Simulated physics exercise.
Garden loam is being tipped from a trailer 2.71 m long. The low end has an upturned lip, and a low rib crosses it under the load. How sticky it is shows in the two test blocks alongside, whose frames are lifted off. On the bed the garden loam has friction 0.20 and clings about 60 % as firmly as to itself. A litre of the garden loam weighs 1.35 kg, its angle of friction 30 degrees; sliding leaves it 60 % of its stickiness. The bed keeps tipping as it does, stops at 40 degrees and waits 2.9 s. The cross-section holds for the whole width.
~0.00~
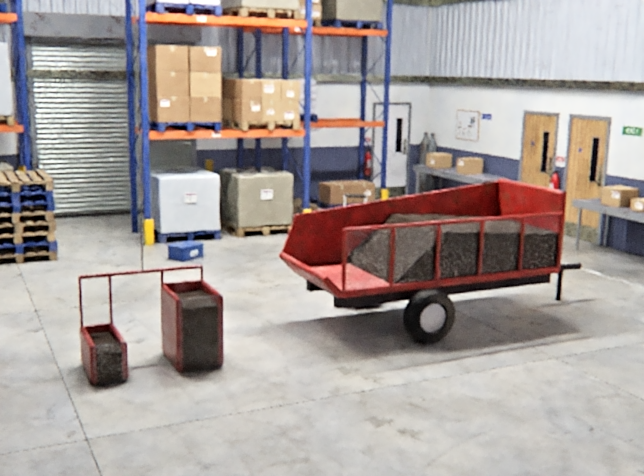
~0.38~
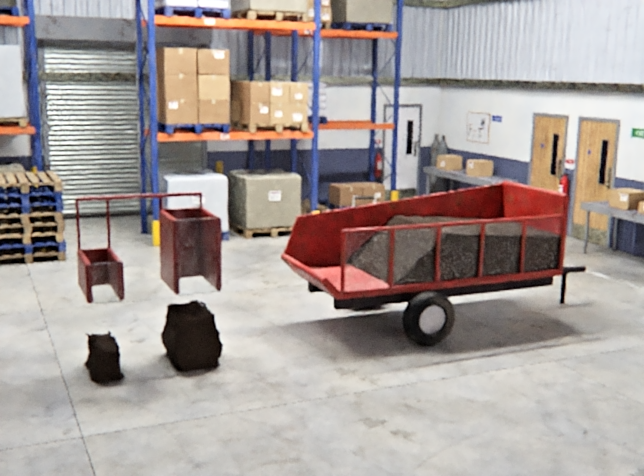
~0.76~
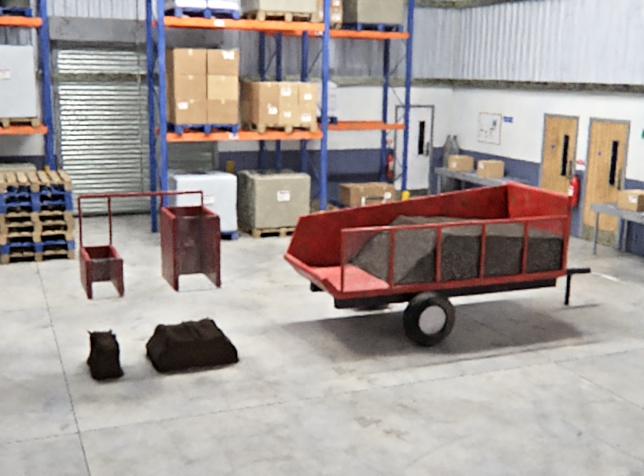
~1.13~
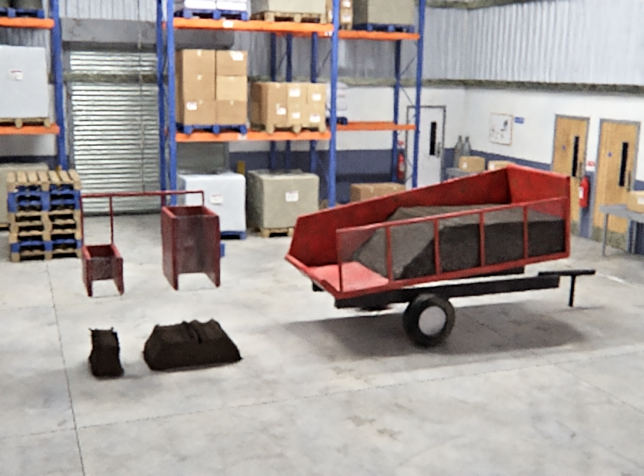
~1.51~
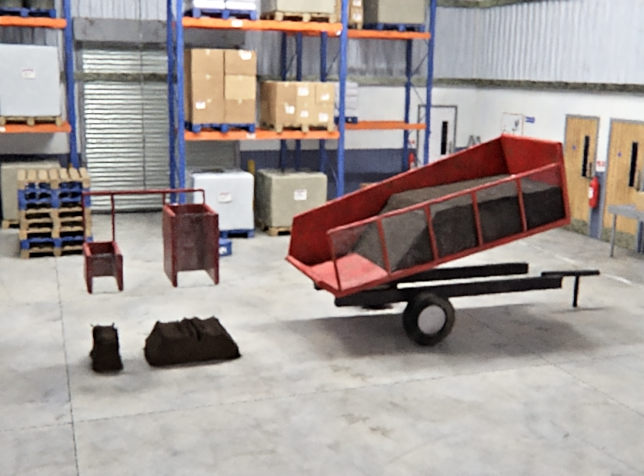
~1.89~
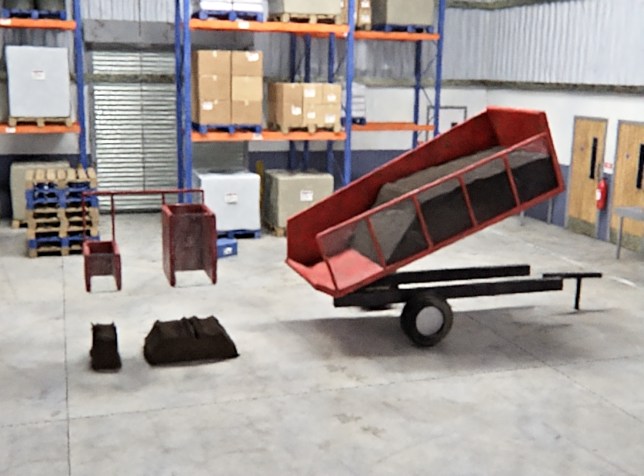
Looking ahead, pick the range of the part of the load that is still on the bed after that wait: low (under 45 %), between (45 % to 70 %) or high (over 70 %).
The part of the load that is still on the bed after that wait is low, under 45 %.
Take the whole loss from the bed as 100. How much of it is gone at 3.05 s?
About 10 %.
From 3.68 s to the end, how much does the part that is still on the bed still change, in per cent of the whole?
Some 40 per cent.
By 2.42 s, the tilt is 33 degrees and 100 % is on the bed.
By 3.05 s, the tilt is 40 degrees and 90 % is on the bed.
By 3.68 s, the tilt is 40 degrees and 70 % is on the bed.
By 4.31 s, the tilt is 40 degrees and 44 % is on the bed.
By 5.75 s, at the end, the tilt is 40 degrees and 31 % is on the bed.
